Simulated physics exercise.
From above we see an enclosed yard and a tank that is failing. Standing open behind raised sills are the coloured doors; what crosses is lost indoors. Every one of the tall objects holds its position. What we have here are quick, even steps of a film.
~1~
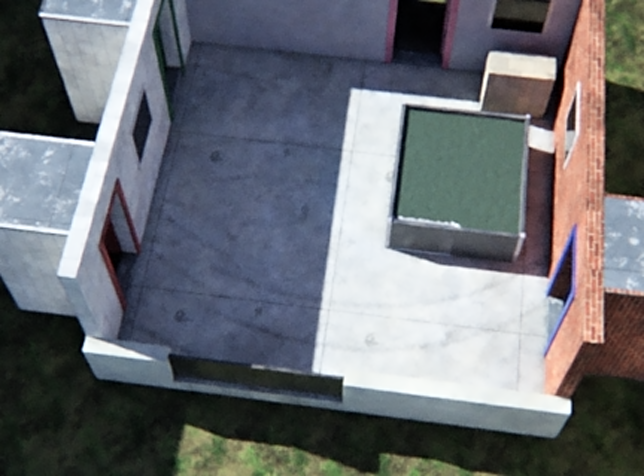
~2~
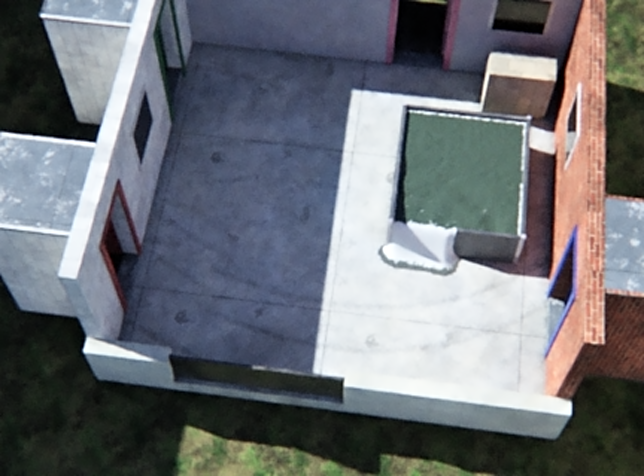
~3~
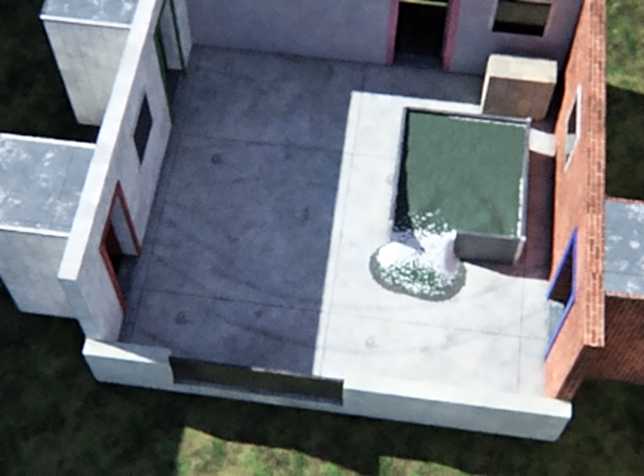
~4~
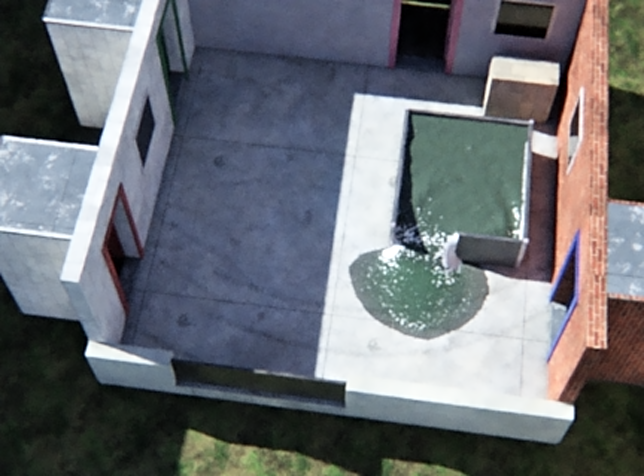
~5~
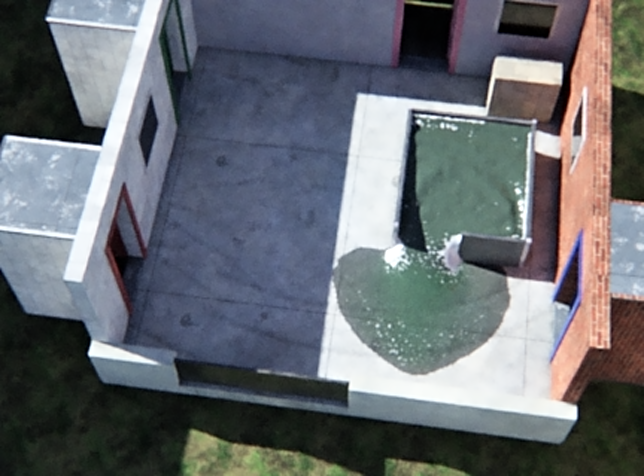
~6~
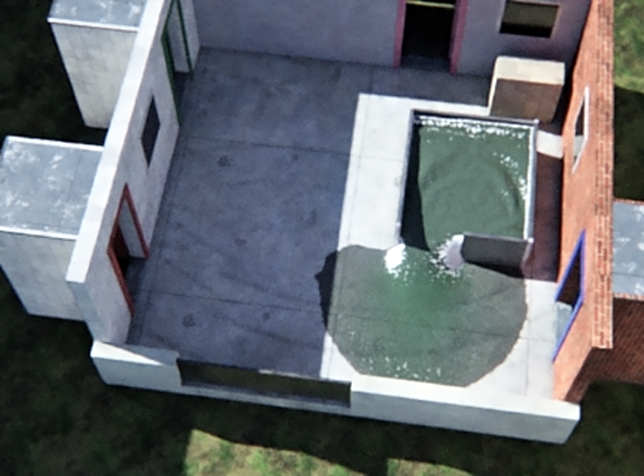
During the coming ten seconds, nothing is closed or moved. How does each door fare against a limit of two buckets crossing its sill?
At the end, the red door will be over the cap, the green door will be at or under the cap, the blue door will be over the cap, the pink door will be at or under the cap.
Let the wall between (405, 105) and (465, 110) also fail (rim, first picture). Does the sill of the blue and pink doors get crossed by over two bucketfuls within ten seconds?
The blue one takes less, the pink one goes over.
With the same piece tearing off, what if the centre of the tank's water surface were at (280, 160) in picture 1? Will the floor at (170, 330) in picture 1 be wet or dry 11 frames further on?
Submerged.
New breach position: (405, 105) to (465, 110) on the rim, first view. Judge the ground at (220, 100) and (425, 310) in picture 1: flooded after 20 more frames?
Log: Point 1 inundated; point 2 unreached.
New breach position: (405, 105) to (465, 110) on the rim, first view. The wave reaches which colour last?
The one in red.
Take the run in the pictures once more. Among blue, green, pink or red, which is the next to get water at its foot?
Clearly the blue one.
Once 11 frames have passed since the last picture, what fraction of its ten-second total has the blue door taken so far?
Result: 0 % of the ten-second total.
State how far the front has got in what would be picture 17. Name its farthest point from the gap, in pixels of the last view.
The wet point farthest out is around (121, 362).
A moment on, water covers 25 % of the floor; the red door not reached, the green door not reached, the blue door wet at the sill, nothing in, the pink door not reached.
Next, water covers 30 % of the floor; the red door not reached, the green door not reached, the blue door wet at the sill, nothing in, the pink door not reached.
Then, water covers 45 % of the floor; the red door over two buckets in, the green door not reached, the blue door under two buckets in, the pink door not reached.
Later, water covers 75 % of the floor; the red door far over two buckets in, the green door wet at the sill, nothing in, the blue door over two buckets in, the pink door not reached.
In the end, water covers 100 % of the floor; the red door far over two buckets in, the green door wet at the sill, nothing in, the blue door over two buckets in, the pink door under two buckets in.
